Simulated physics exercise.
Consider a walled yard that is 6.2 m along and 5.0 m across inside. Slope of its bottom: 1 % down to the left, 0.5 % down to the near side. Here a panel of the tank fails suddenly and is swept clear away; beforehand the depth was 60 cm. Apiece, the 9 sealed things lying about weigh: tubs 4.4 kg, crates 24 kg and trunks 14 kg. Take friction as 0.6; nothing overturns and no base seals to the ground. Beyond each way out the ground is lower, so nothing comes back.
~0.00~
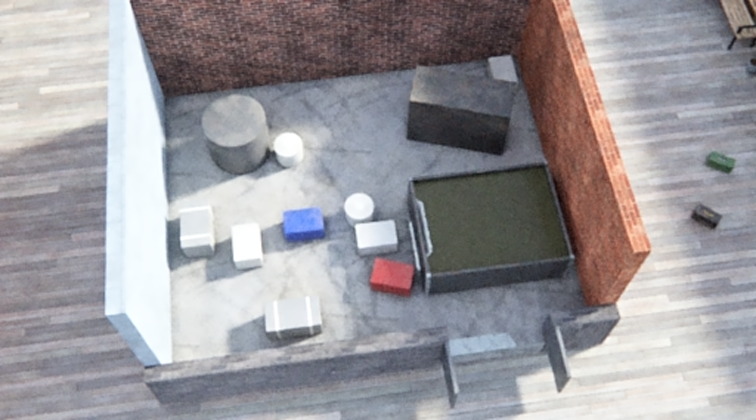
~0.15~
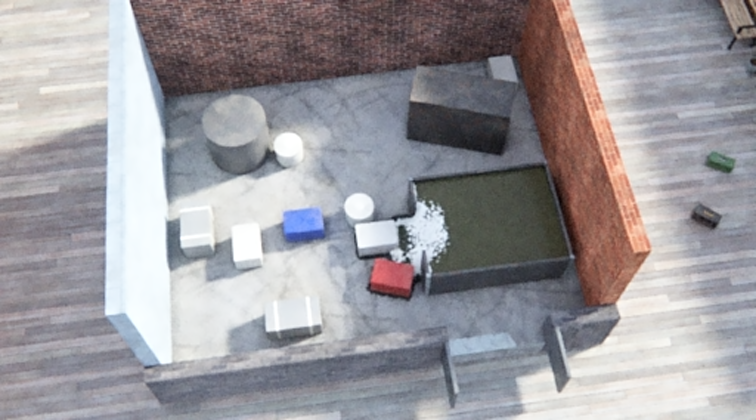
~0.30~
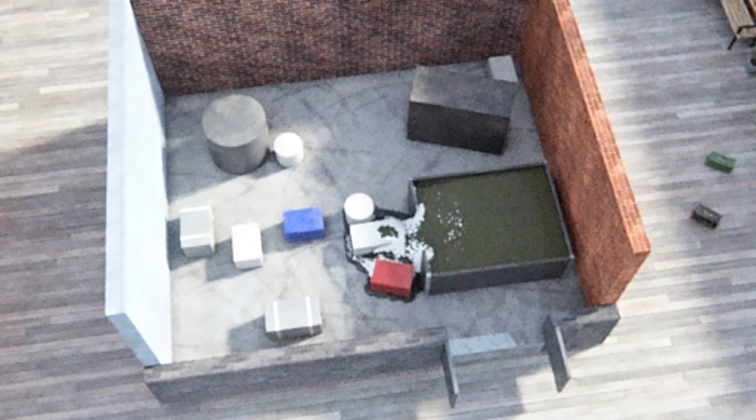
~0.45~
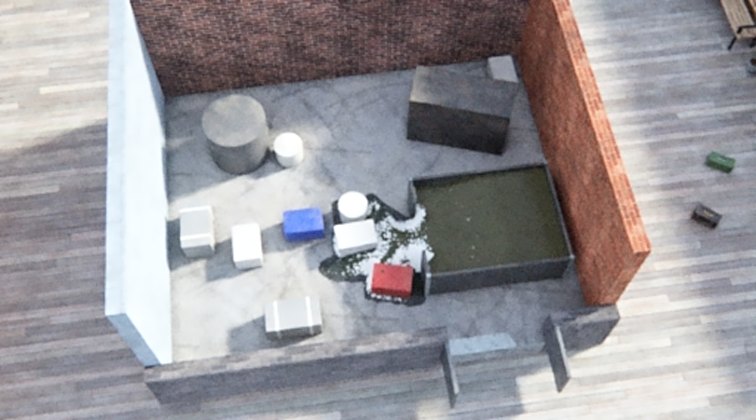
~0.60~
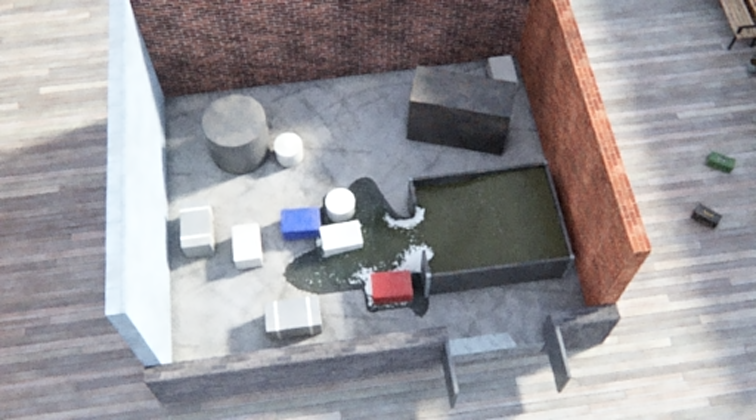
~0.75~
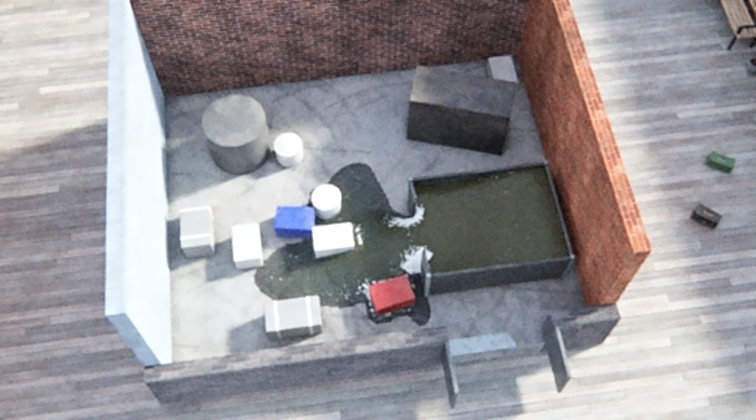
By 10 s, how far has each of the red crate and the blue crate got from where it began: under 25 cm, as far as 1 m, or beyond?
One by one: The red crate is pushed a modest way; the blue crate is swept a long way.
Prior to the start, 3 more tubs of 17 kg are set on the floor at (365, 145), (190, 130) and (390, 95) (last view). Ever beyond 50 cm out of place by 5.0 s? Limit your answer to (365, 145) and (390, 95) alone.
In sequence: Within it, then within it.
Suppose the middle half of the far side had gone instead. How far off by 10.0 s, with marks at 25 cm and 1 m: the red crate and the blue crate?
In that situation the red crate stays about where it was, while the blue crate stays about where it was.
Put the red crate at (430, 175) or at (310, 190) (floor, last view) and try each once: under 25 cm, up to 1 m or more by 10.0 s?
I'd say it does not really move on the first try and it drifts a short distance on the second.
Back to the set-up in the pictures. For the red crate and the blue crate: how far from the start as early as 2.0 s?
By then roughly 50 cm and 120 cm, respectively.
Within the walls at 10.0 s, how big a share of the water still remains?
Around 100 % of the water.
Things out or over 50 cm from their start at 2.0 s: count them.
By my reckoning, 6.
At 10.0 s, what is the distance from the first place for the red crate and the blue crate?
Distances: Close to 50 and 250 cm.
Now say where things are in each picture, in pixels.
The red crate at (393, 274) rests on the ground; the blue crate at (303, 220), on the bottom; 3.4 m2 under water; 0 of 9 have shifted, in the first picture.
The red crate at (393, 274) rests on the ground; the blue crate at (303, 220) rests on the ground; 3.8 m2 under water; 0 of 9 have shifted, in the second picture.
The red crate at (393, 274), on the bottom; the blue crate at (303, 220), on the bottom; water covers 4.3 m2; 1 of 9 have shifted, in the third picture.
The red crate at (392, 277), on the bottom, 5 cm from its start; the blue crate at (303, 220) rests on the ground; water covers 4.9 m2; 3 of 9 have shifted, in the fourth picture.
The red crate at (392, 284), on the bottom, 17 cm from its start; the blue crate at (300, 219), on the bottom, 4 cm from its start; water covers 5.8 m2; 3 of 9 have shifted, in the fifth picture.
The red crate at (392, 292), on the bottom, 30 cm from its start; the blue crate at (295, 217), on the bottom, 14 cm from its start; 7.2 m2 under water; 4 of 9 have shifted, in the sixth picture.
After 2.0 s the red crate is near (394, 306), 0.5 m from its start, aground; the blue crate is near (230, 207), 1.2 m from its start, aground; 0 of 9 are out; 2 afloat.
After 4.5 s the red crate is near (394, 306), 0.5 m from its start, aground; the blue crate is near (205, 175), 1.8 m from its start, afloat; 0 of 9 are out; 7 afloat.
After 7.0 s the red crate is near (394, 306), 0.5 m from its start, aground; the blue crate is near (183, 112), 2.9 m from its start, afloat; 0 of 9 are out; 7 afloat.
After 10.0 s the red crate is near (394, 306), 0.5 m from its start, aground; the blue crate is near (249, 90), 2.7 m from its start, aground; 0 of 9 are out; 5 afloat.
